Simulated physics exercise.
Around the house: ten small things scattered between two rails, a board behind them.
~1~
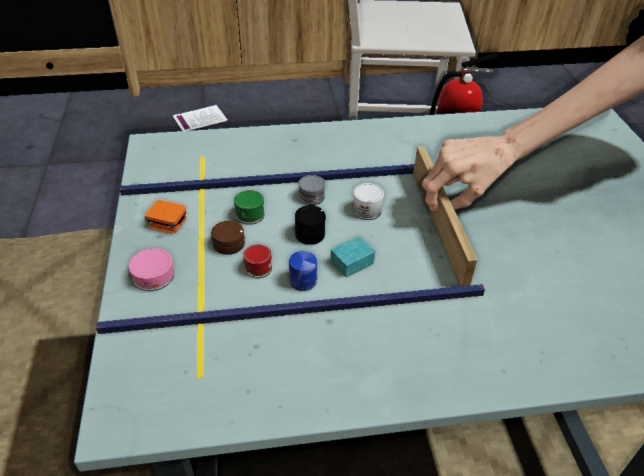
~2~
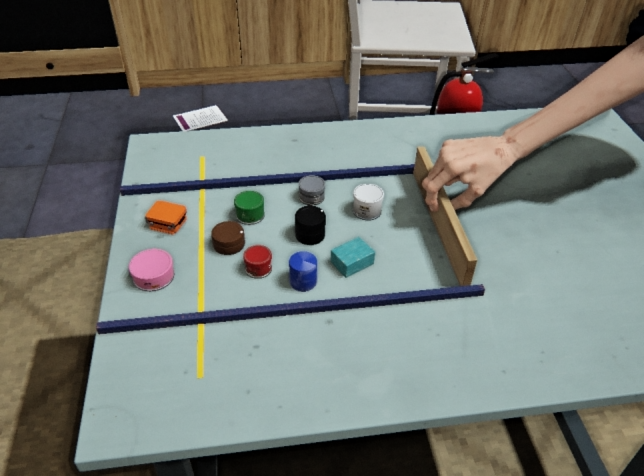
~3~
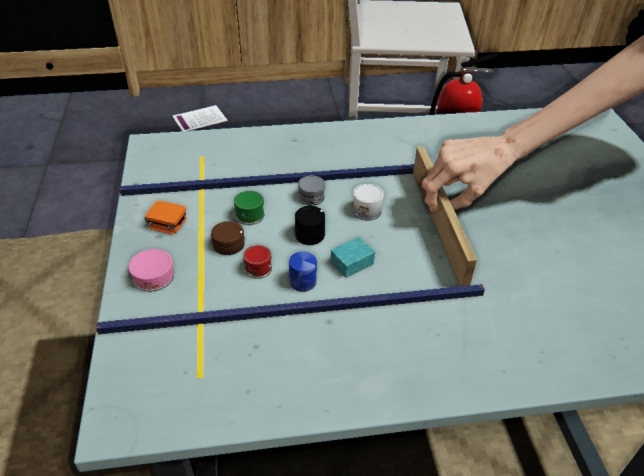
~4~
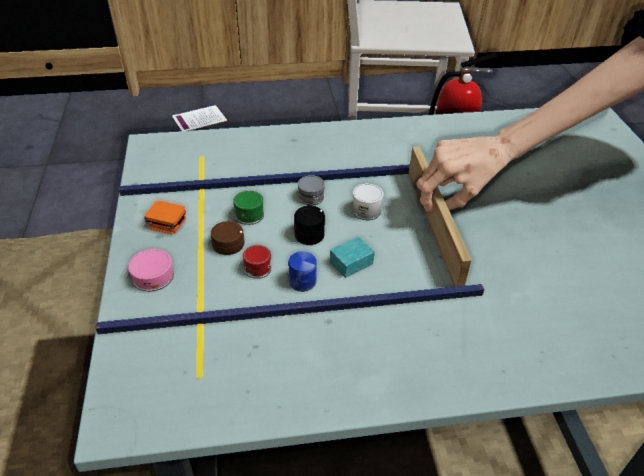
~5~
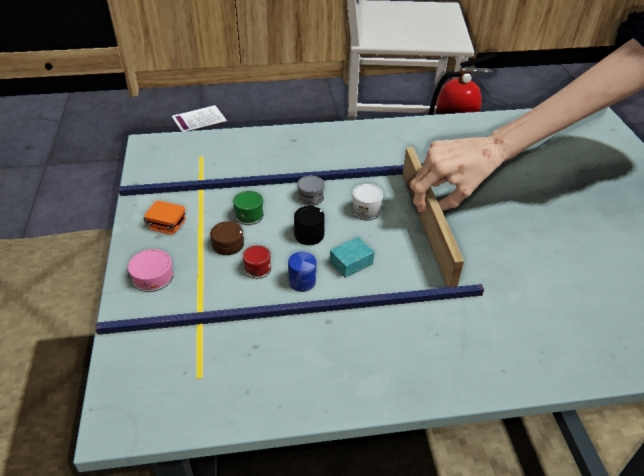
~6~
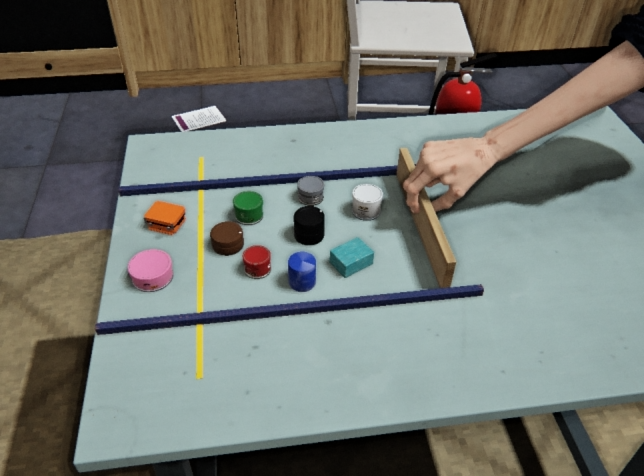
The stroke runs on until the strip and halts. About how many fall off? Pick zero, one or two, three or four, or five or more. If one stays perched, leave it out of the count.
Zero fall off.
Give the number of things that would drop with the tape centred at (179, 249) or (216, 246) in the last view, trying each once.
First try 1, second try 0.
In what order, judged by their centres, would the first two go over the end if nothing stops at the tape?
It is the pink tin and after it the orange case.
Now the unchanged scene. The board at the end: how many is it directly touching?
Well, it touches 5.
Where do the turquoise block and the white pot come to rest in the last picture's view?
Taking them in turn, first comes (181, 267), then (184, 216).
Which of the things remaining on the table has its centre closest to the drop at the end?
Pink tin.
Soon after, none off yet; pink tin at rest near (151, 271); orange case at rest near (166, 218); brown lid at rest near (227, 238).
In the end, the number that fall off is zero.
